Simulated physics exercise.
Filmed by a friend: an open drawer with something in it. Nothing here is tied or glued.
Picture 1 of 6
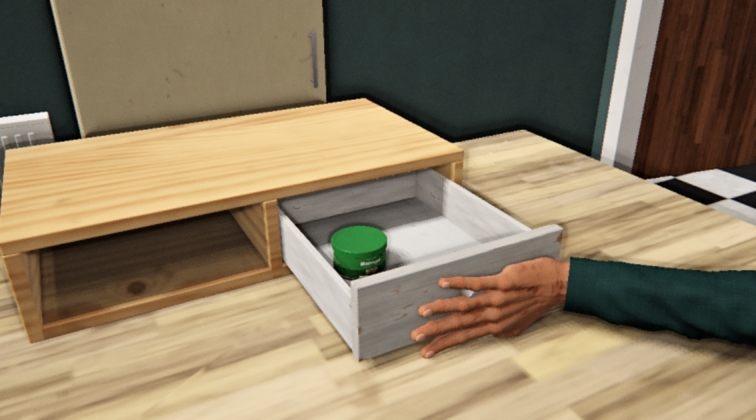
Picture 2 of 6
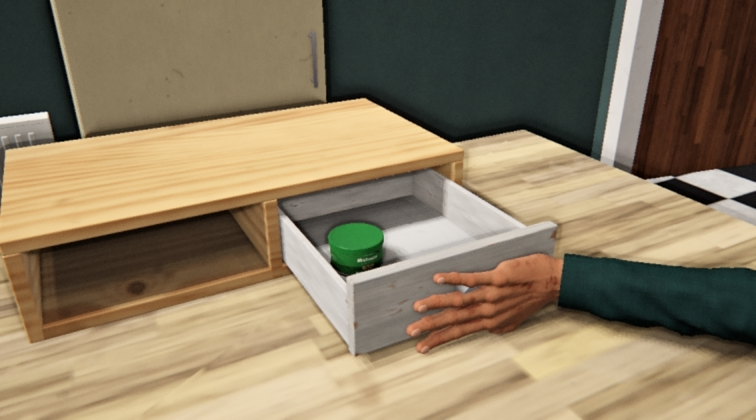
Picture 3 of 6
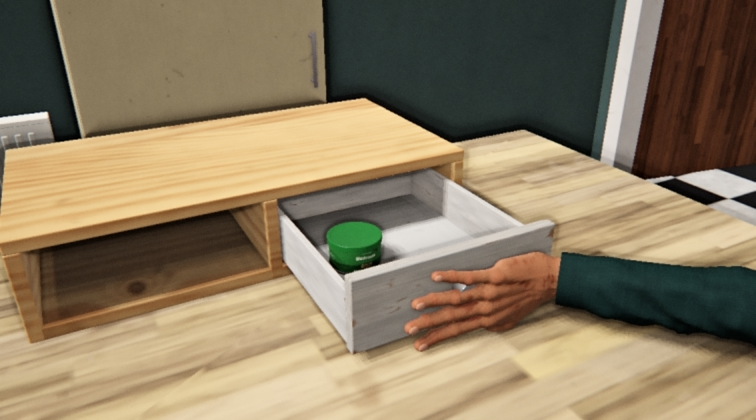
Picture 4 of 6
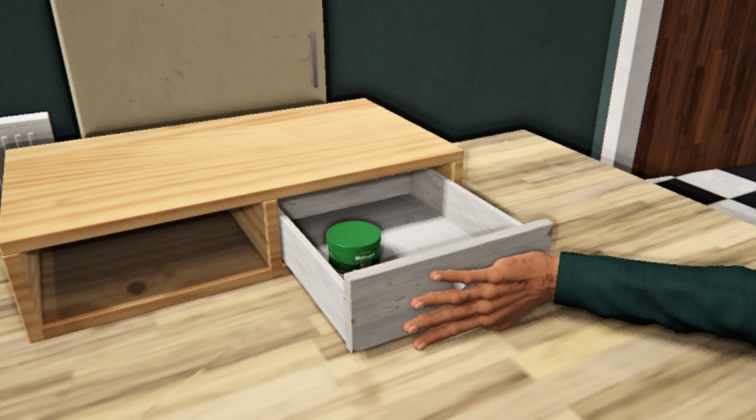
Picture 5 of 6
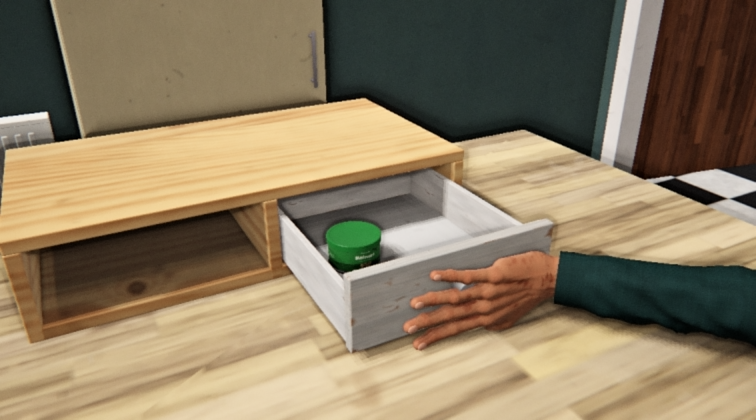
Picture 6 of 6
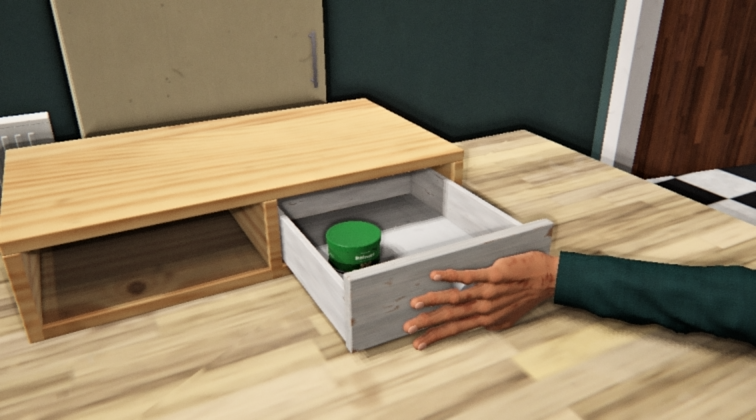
On a light wooden tabletop, a hand in a dark green sleeve rests against the front of an open grey drawer holding a green pot, nudges it slightly inward toward the wooden chest, then stays nearly still.
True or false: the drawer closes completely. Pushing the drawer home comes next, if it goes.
True.
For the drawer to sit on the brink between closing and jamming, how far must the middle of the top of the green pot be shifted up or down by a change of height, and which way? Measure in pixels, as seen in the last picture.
32 pixels up.
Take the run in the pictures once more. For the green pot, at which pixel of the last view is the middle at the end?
Its middle finishes close to (294, 188) in the last view.
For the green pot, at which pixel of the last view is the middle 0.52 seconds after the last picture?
(328, 222).
Then, 0.52 s after the last picture, drawer about half in.
At rest, the drawer closes.
